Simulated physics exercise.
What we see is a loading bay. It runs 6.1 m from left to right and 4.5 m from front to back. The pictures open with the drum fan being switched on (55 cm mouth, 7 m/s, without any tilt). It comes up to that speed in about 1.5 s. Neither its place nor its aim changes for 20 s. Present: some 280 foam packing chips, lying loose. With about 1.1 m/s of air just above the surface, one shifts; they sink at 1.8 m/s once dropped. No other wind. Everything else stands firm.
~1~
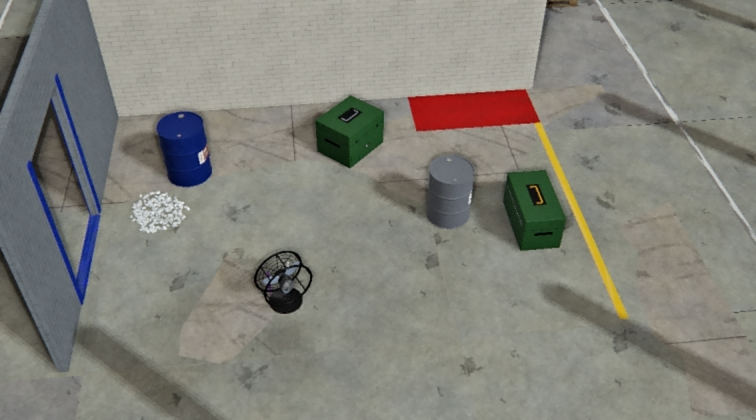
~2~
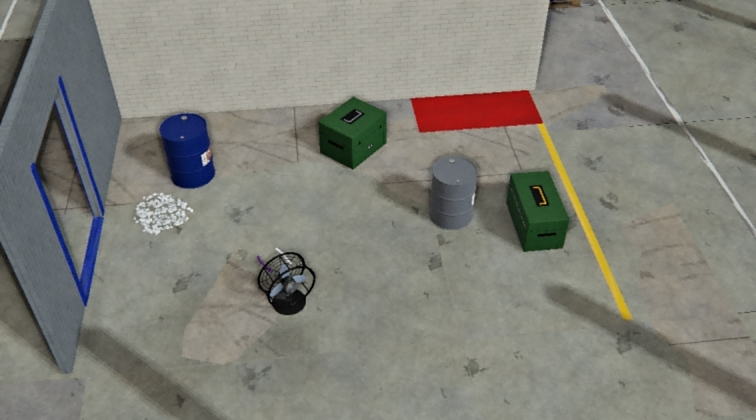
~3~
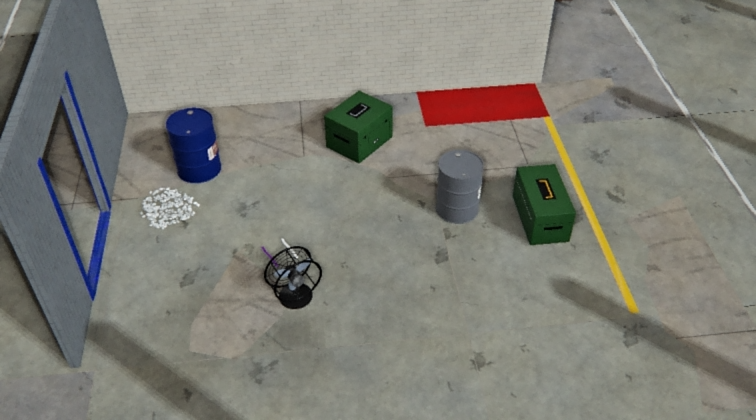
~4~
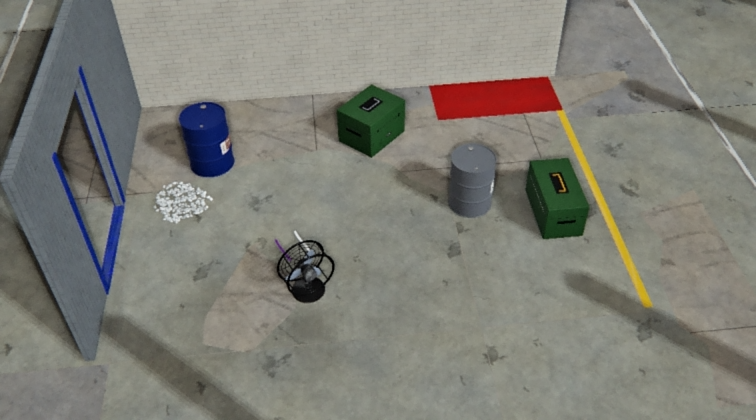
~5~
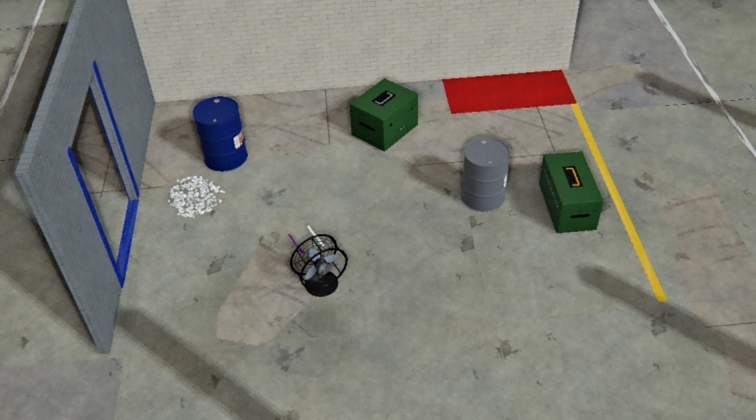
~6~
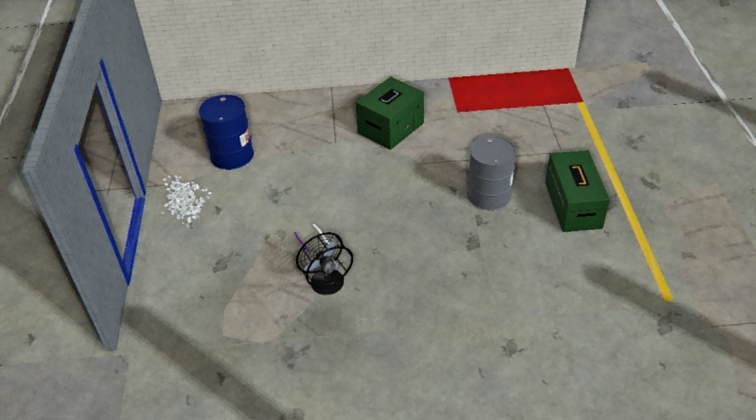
Loading bay with barrels and green cases, white foam chips lying still near a drum fan, then shifting slightly left, away from it.
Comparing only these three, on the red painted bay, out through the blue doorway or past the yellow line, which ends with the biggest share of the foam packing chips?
The biggest share goes to the blue one.
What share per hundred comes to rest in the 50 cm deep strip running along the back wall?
It comes to close to 0 per cent.
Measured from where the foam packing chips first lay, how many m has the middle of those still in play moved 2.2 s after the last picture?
Roughly 1.0 m from where they started.
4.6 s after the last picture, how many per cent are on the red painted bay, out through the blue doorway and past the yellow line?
I'd say around 0 per cent at red, 70 per cent at blue, 0 per cent at yellow.
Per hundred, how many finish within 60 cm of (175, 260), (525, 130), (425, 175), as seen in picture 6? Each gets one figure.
Taking the spots one by one, around 20 %, 0 % and 0 %.
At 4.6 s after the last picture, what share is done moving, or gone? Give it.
My guess would be around 20 %.
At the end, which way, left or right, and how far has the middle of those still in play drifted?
Shift: Toward the left-hand side, approx. 1.0 m.
Then, 2.2 s after the last picture the count stands so, 69 % are out through the blue doorway, 0 % past the yellow line and 0 % on the red painted bay; the middle of those still in play is near (127, 236).
Then, 4.6 s after the last picture the count stands so, 70 % are out through the blue doorway, 0 % past the yellow line and 0 % on the red painted bay; the middle of those still in play is near (119, 258).
Then, 9.2 s after the last picture the count stands so, 75 % are out through the blue doorway, 0 % past the yellow line and 0 % on the red painted bay; the middle of those still in play is near (113, 266).
Then, 18.2 s after the last picture, at the end, 76 % are out through the blue doorway, 0 % past the yellow line and 0 % on the red painted bay; the middle of those still in play is near (111, 273).
